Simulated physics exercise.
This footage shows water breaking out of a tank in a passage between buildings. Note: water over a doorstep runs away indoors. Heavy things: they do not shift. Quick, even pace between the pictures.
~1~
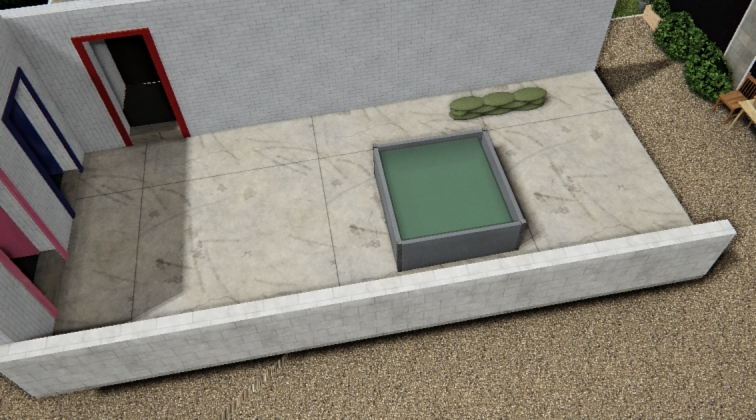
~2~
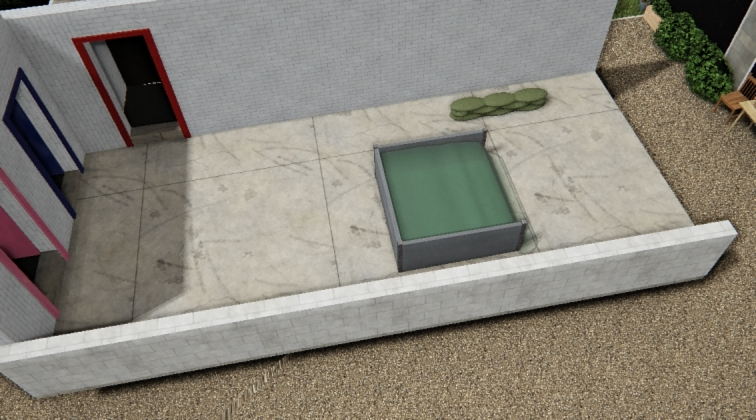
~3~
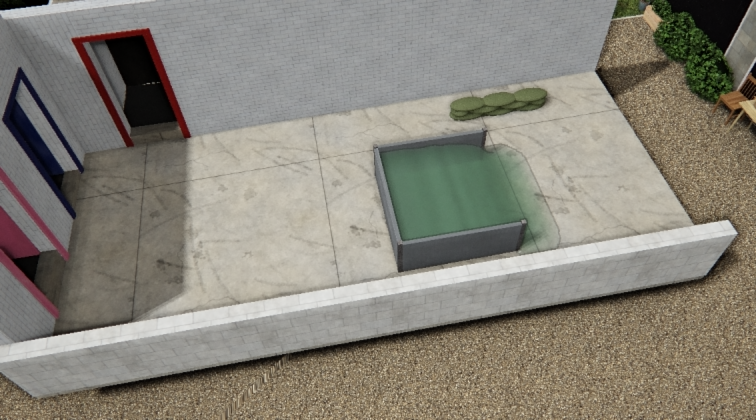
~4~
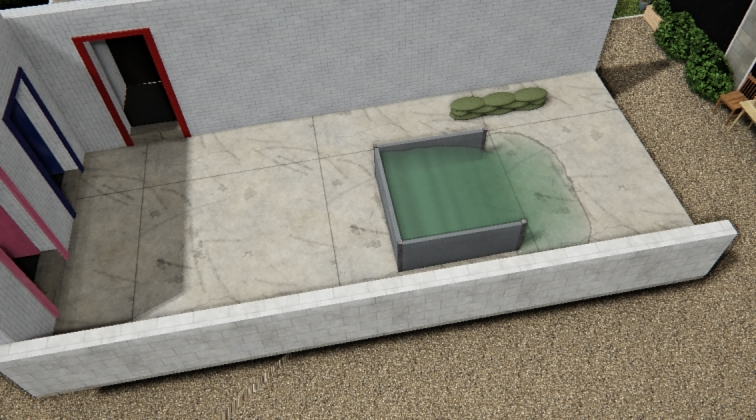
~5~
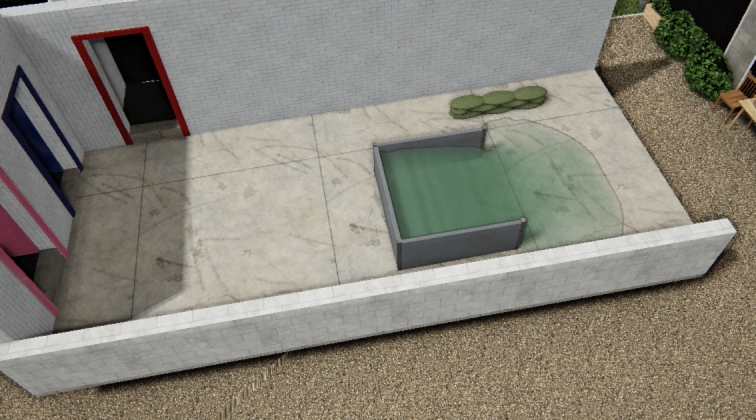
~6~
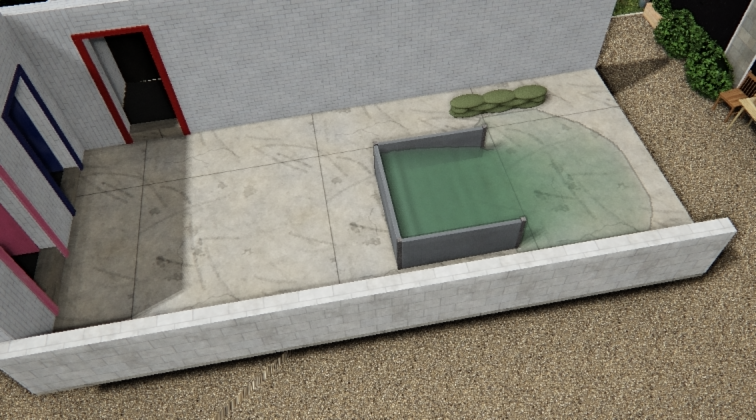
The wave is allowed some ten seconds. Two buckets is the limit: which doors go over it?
The pink door stays within two buckets; the red door stays within two buckets; the blue door stays within two buckets.
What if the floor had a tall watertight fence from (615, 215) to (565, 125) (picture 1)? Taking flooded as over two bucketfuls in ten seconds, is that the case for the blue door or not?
The blue door falls short.
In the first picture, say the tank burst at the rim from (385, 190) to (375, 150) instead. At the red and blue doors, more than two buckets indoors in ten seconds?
The red door stays below the mark and the blue door tops the mark.
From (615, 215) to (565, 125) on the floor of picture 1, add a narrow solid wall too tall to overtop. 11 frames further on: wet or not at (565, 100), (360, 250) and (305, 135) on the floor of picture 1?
Taking the points in order - wetted, unwetted, unwetted.
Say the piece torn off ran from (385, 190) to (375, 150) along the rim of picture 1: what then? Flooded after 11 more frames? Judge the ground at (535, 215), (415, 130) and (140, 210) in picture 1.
Point by point: Unwetted; unwetted; soaked.
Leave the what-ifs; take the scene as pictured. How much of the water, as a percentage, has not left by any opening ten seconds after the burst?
28 %.
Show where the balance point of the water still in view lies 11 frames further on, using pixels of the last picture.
About (512, 194) in the last view.
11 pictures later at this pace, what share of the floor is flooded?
Some 25 per cent.
A moment on, water covers 25 % of the floor; the pink door not reached, the red door not reached, the blue door not reached.
Next, water covers 25 % of the floor; the pink door not reached, the red door not reached, the blue door not reached.
Then, water covers 25 % of the floor; the pink door not reached, the red door not reached, the blue door not reached.
Later, water covers 30 % of the floor; the pink door not reached, the red door not reached, the blue door not reached.
In the end, water covers 30 % of the floor; the pink door not reached, the red door not reached, the blue door not reached.
